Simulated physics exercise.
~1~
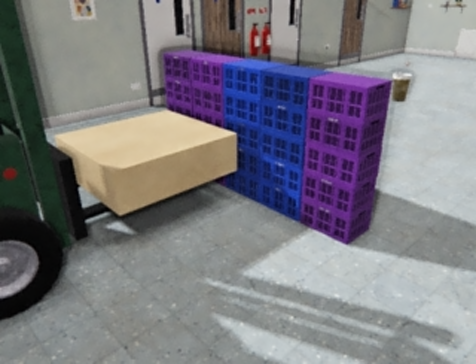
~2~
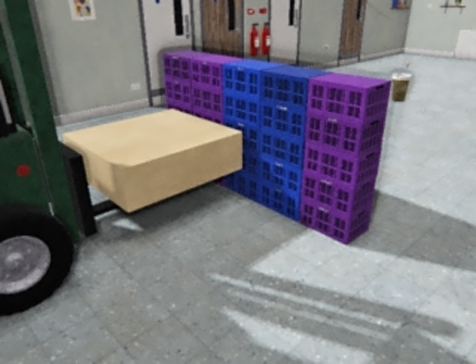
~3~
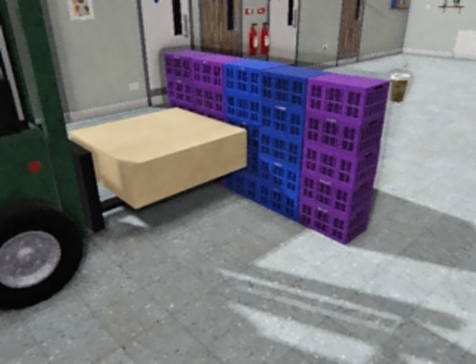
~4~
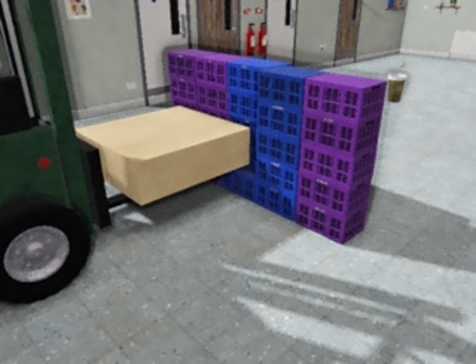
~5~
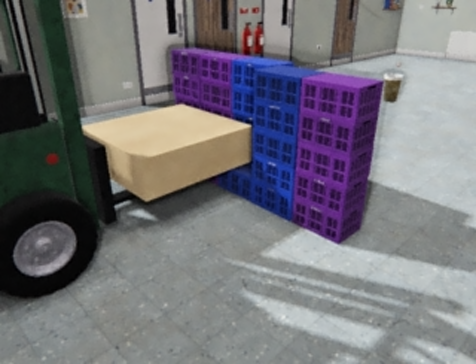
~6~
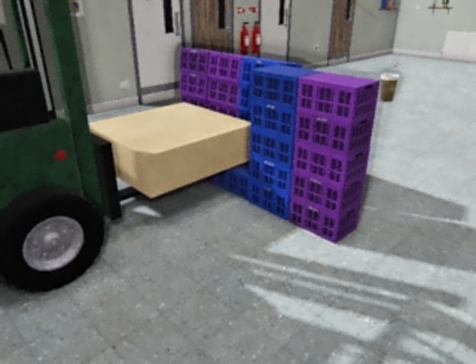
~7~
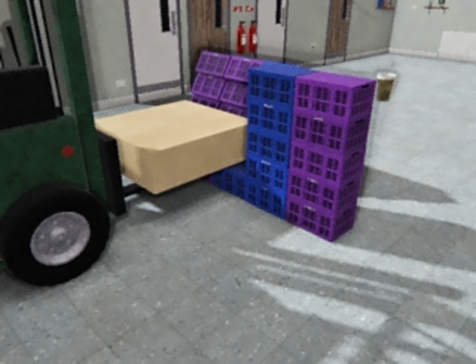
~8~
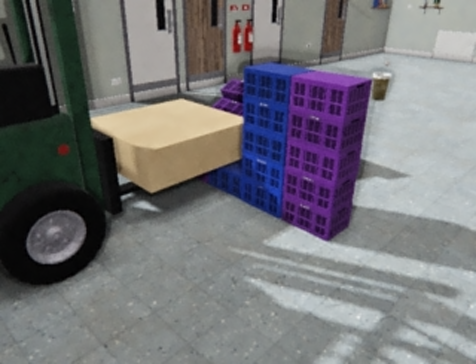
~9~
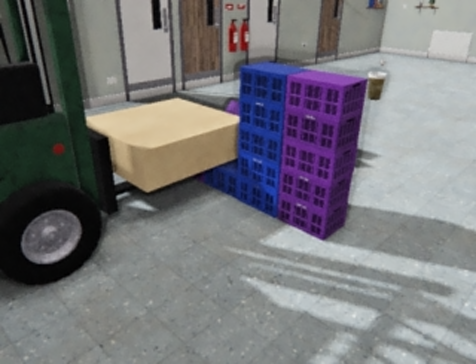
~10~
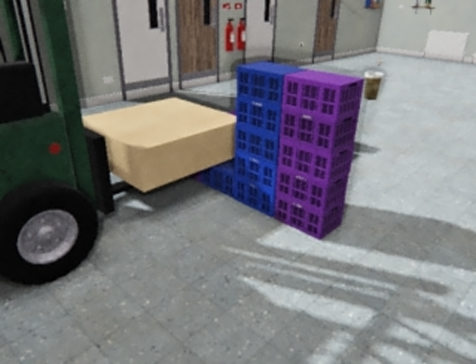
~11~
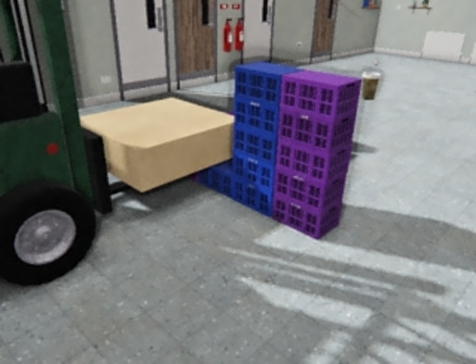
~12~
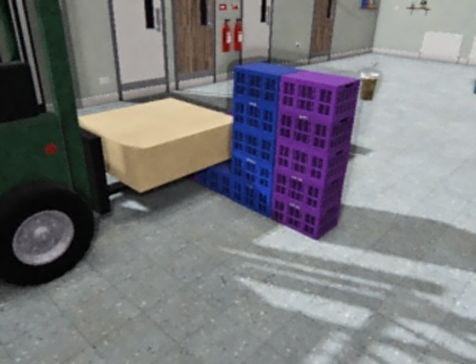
At first, a green forklift on the left carries a pale, box-shaped load toward a wall of stacked purple and blue crates in a tiled corridor. It rolls slowly to the right until the load presses against the wall. The crates begin to shift, and the far purple section leans away behind the load. That section then topples backward and drops out of sight, while the forklift eases back slightly. By the end, the forklift stands still beside tall blue and purple stacks that remain upright, with a few blue crates low behind the load.
